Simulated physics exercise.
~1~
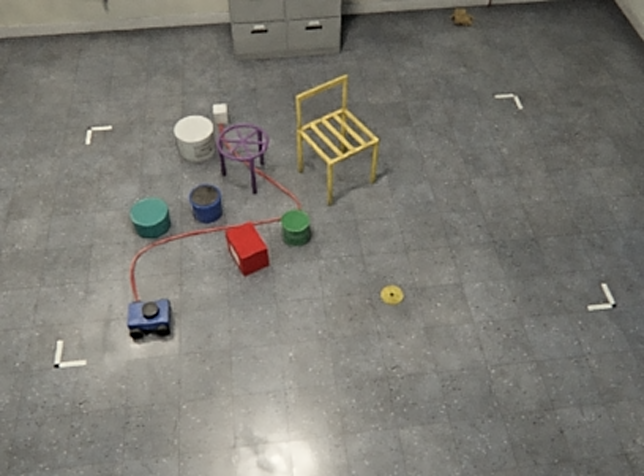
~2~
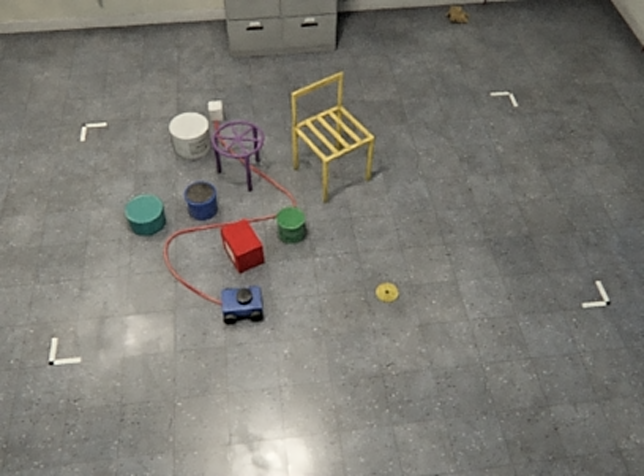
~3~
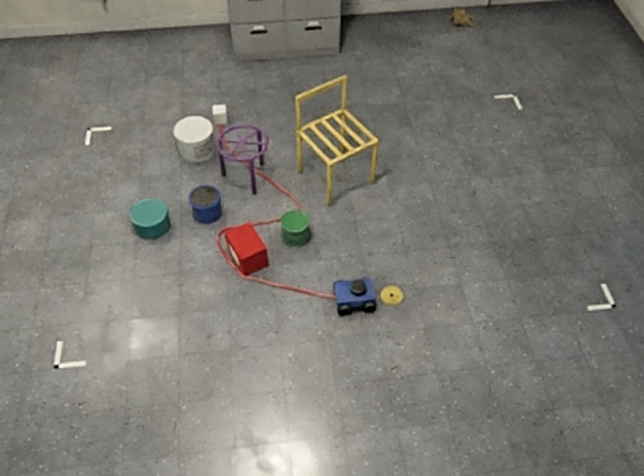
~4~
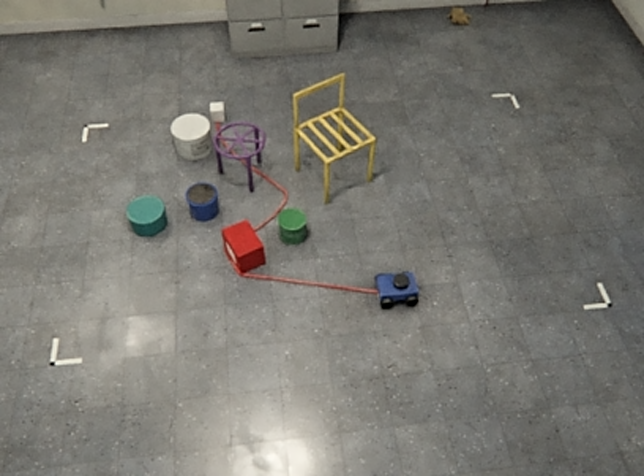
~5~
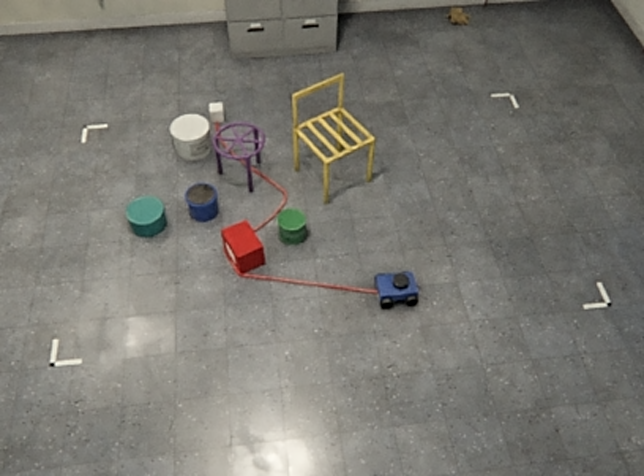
A grey tiled floor is seen from high up, with a grey cabinet at the back wall and white tape corners marking out an area. A yellow chair stands near the centre back, beside a purple stool and a white bucket, with teal, blue and green containers and a red box in front. A small blue cart at the lower left trails a red lead that winds among them. The cart moves right, passing in front of the red box, and the lead draws in against the box. It continues to the yellow floor mark, covers it and stops, the lead still trailing back around the upright box.
